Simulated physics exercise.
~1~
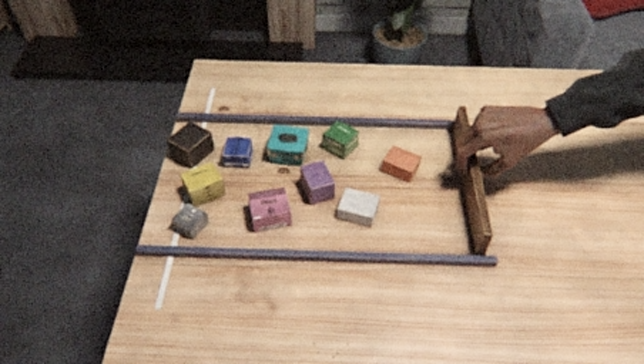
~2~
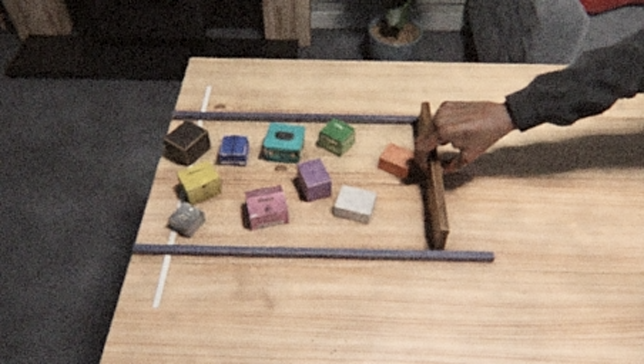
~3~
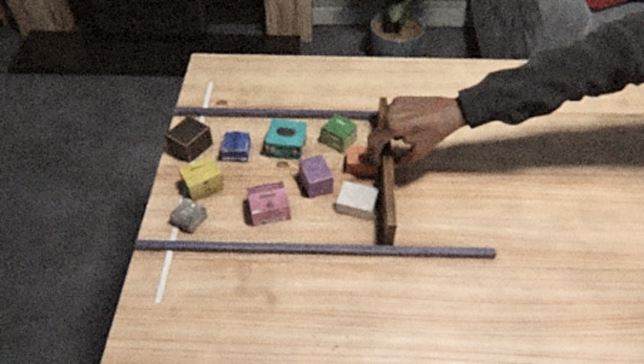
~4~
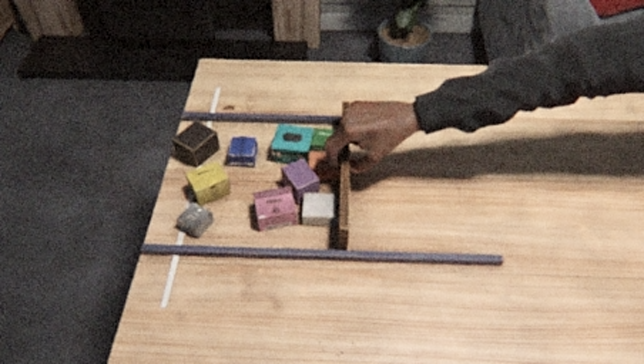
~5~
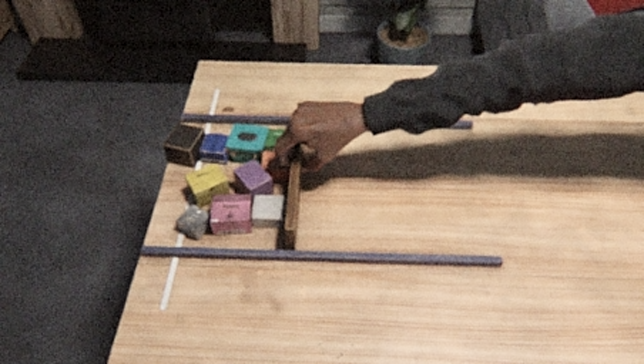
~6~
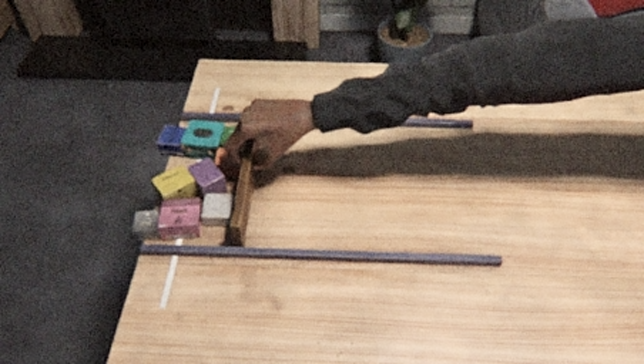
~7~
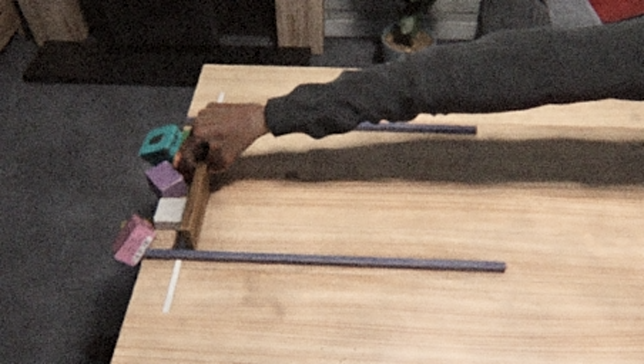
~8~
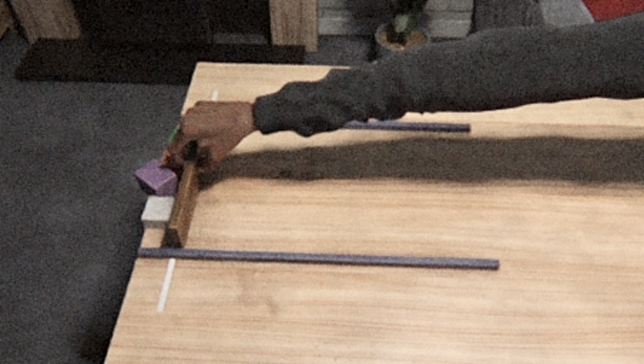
On a pale wooden table above a dark carpet, seen from above at a slight sway, small coloured blocks and boxes lie scattered between two dark rods. A hand in a dark sleeve holds a brown board upright at the right. It slides the board left, gathering the orange block, then the white one, and crowding the rest together toward the white tape near the left edge. The black block goes over first, then others, including the blue, yellow, turquoise and pink ones. The board stops by the tape, with the purple and white blocks still at the edge.
